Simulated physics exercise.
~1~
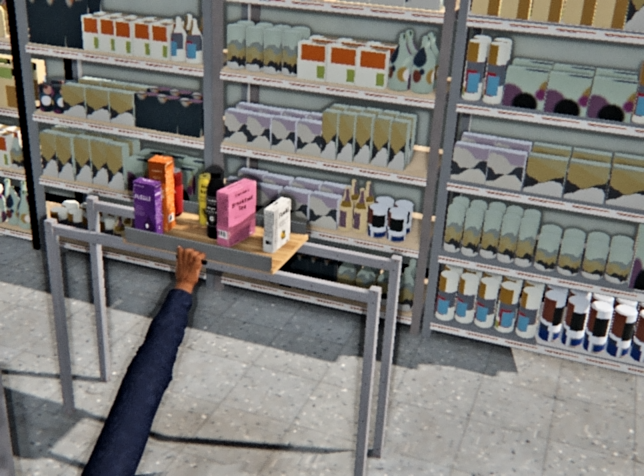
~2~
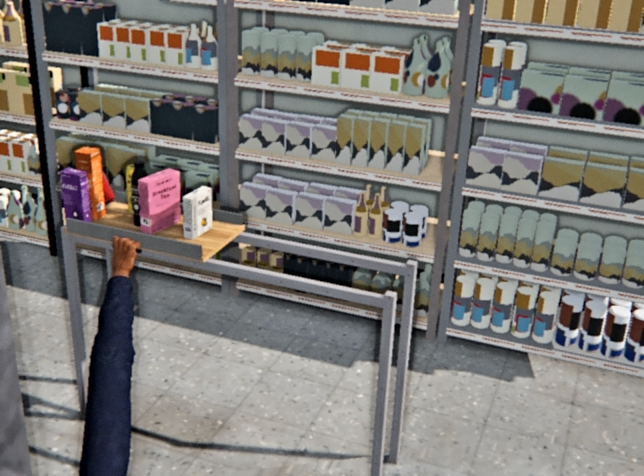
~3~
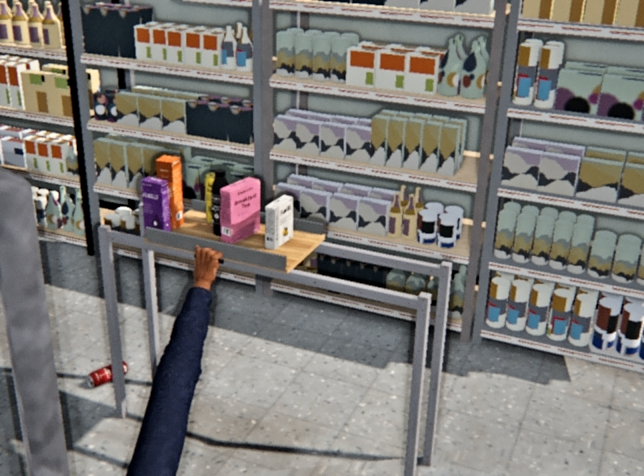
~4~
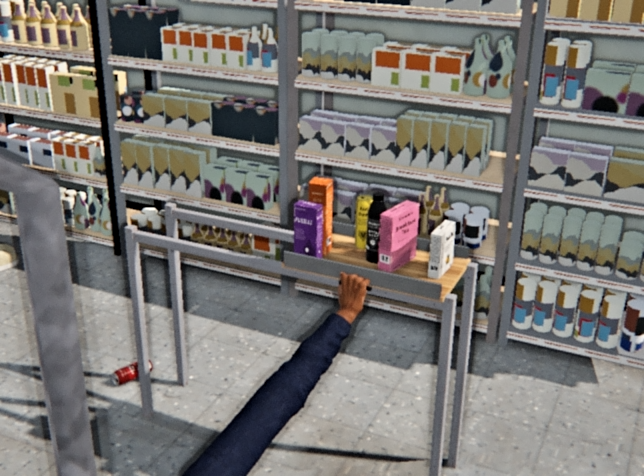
In a store aisle, a hand slid a tray of upright cartons, packets and bottles left along a metal frame, and a red can toppled to the floor, before the hand pushed the tray back to the far right, the rest still standing.
